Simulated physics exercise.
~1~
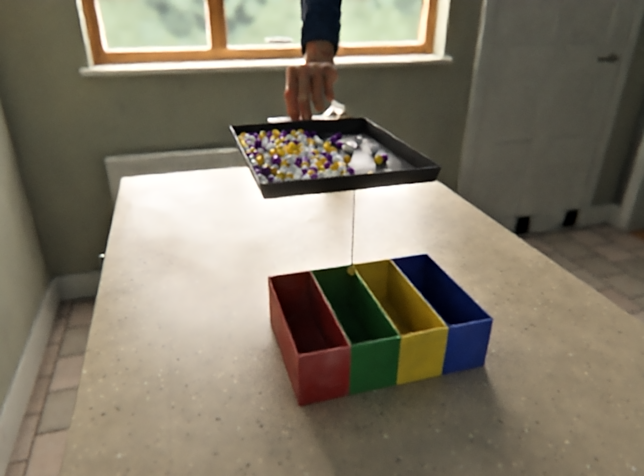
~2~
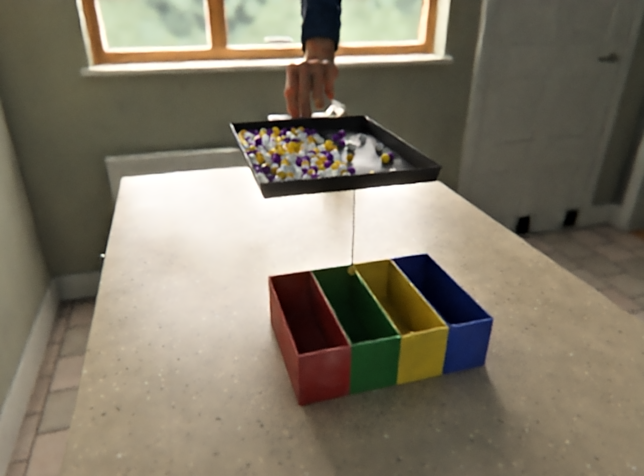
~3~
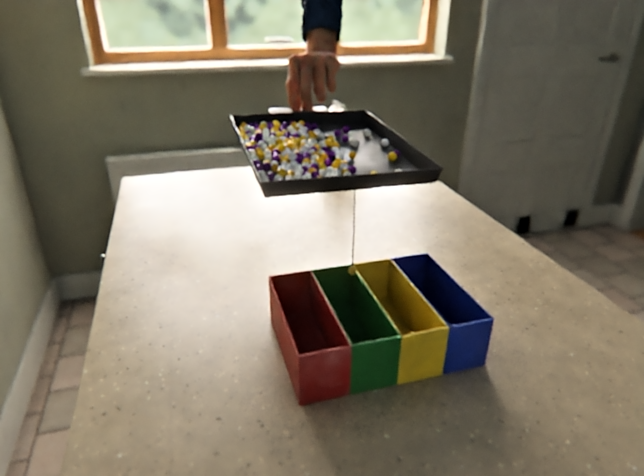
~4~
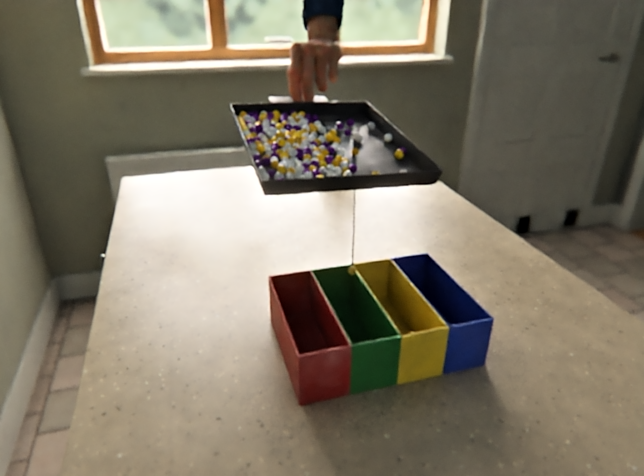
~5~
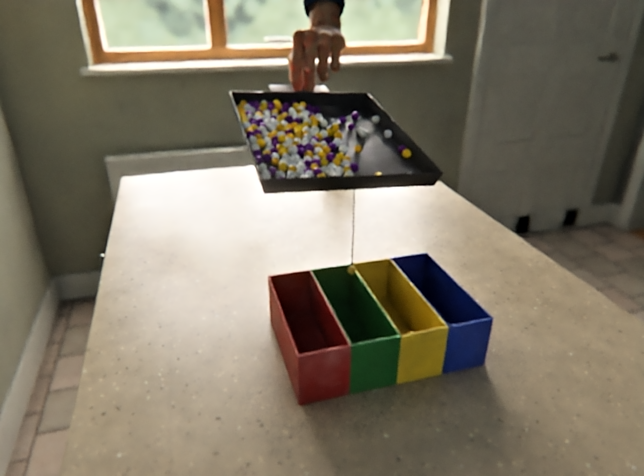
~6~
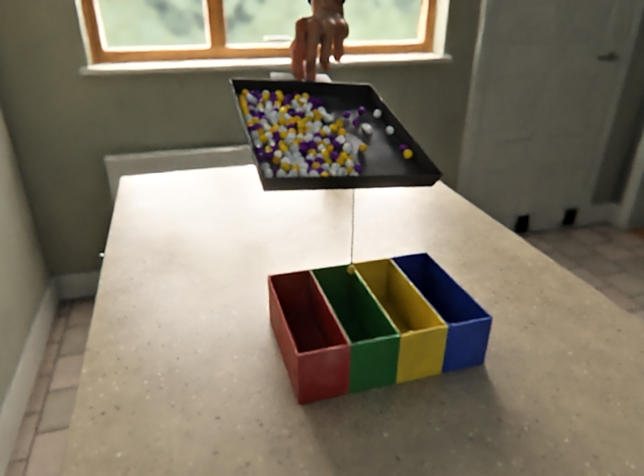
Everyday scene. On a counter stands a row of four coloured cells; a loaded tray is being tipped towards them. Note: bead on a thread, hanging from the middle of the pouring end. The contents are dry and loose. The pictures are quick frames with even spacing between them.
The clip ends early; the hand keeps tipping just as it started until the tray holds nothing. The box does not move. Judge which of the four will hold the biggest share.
I would say the blue cell.
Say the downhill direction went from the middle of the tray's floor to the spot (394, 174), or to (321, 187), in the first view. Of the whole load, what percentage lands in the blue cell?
The first comes to 80 %, while the second comes to 0 %.
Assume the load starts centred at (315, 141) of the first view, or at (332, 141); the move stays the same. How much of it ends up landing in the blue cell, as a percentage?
In order, 60 % then 60 %.
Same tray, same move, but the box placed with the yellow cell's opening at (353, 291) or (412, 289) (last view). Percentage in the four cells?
Around 40 percent the first time, around 100 percent the second.
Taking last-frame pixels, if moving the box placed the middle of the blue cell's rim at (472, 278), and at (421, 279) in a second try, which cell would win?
Try 1 - yellow; try 2 - blue.
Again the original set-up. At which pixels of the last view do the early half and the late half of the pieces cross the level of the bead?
First part (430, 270), rest (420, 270).
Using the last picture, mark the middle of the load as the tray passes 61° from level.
Near (384, 170).
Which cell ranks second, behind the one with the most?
It is that yellow cell.
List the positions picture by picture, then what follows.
Corners of the pouring end at (263, 182) and (437, 165), level; middle of the load at (290, 151), round plastic beads; bead on its thread at (352, 271); red cell at (324, 371); green cell at (375, 361); yellow cell at (422, 351); blue cell at (467, 342), in the first frame.
Corners of the pouring end at (264, 181) and (437, 166), level; middle of the load at (290, 150), a stray few on the move, in the second frame.
Corners of the pouring end at (264, 180) and (438, 167), tipped barely, lowest at the right corner; middle of the load at (288, 147), a small part on the move, in the third frame.
Corners of the pouring end at (265, 179) and (438, 169), tipped a little, lowest at the right corner; middle of the load at (288, 140), a small part on the move, in the fourth frame.
Corners of the pouring end at (265, 177) and (438, 171), tipped a little, lowest at the right corner; middle of the load at (290, 138), a small part on the move, in the fifth frame.
Corners of the pouring end at (265, 176) and (438, 172), tipped clearly, lowest at the right corner; middle of the load at (292, 133), nearly all on the move; red cell at (324, 370); green cell at (374, 360); yellow cell at (422, 350); blue cell at (467, 341), in the sixth frame.
Soon after the last picture, tray tipped steeply; most on the tray; a small part in the blue cell; a stray few in the green cell; a stray few in the yellow cell; a small part falling or outside the box.
A little later, tray tipped past a quarter turn; a stray few on the tray; about half in the blue cell; about a quarter in the yellow cell; a small part in the green cell; a stray few in the red cell; a small part falling or outside the box.
Later still, tray tipped past a quarter turn; about half in the blue cell; about a third in the yellow cell; a small part in the green cell; a stray few in the red cell; a small part falling or outside the box.
At rest, tray tipped past a quarter turn; about half in the blue cell; about a third in the yellow cell; a small part in the green cell; a stray few in the red cell; a small part outside the box.
